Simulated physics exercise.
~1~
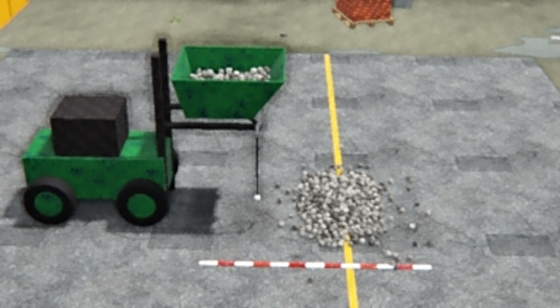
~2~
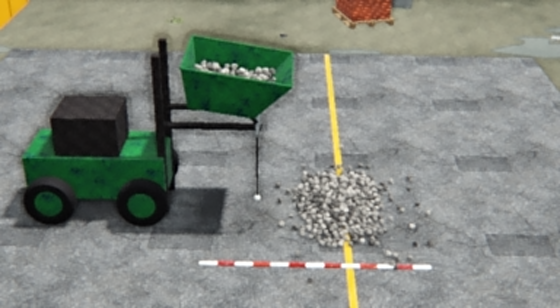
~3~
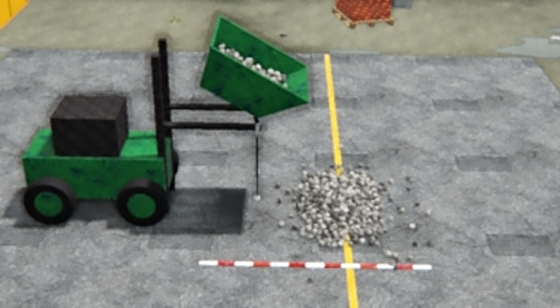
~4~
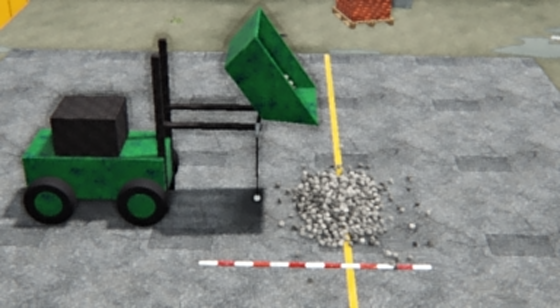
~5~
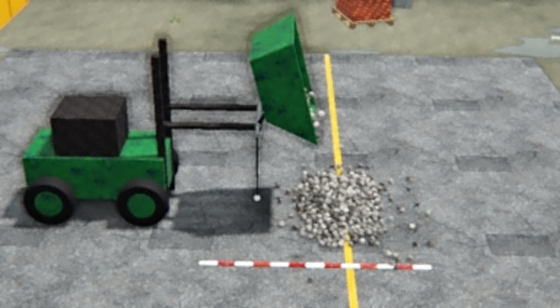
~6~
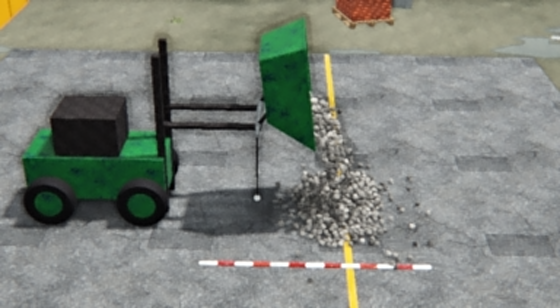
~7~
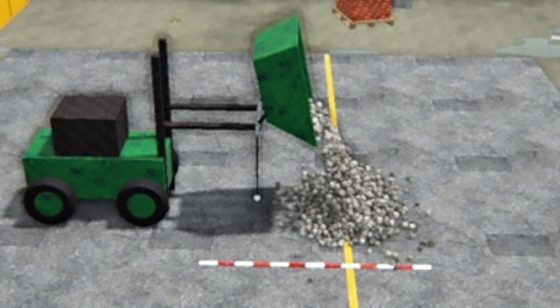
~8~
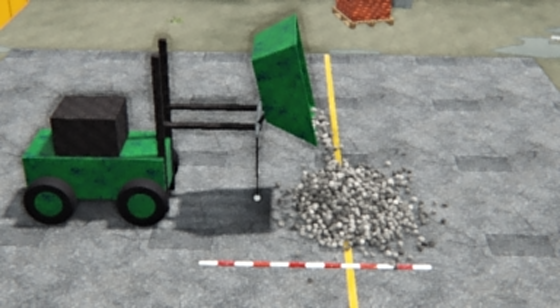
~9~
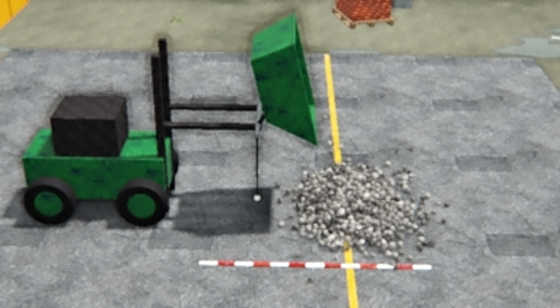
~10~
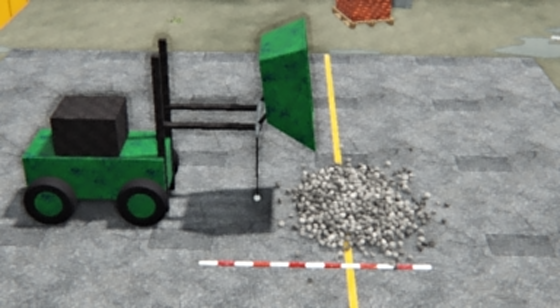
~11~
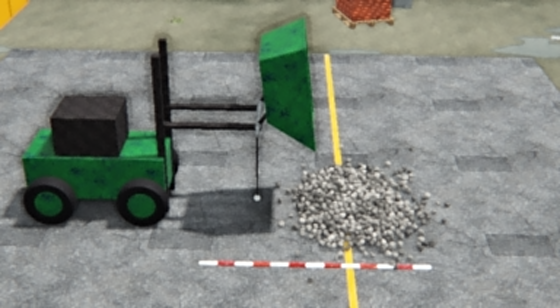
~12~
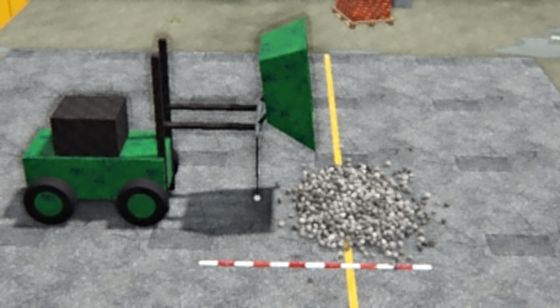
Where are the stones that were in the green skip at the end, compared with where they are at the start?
At the start they sit in the raised skip, and at the end they lie lower and further right, on the ground in the enlarged heap across the yellow line.
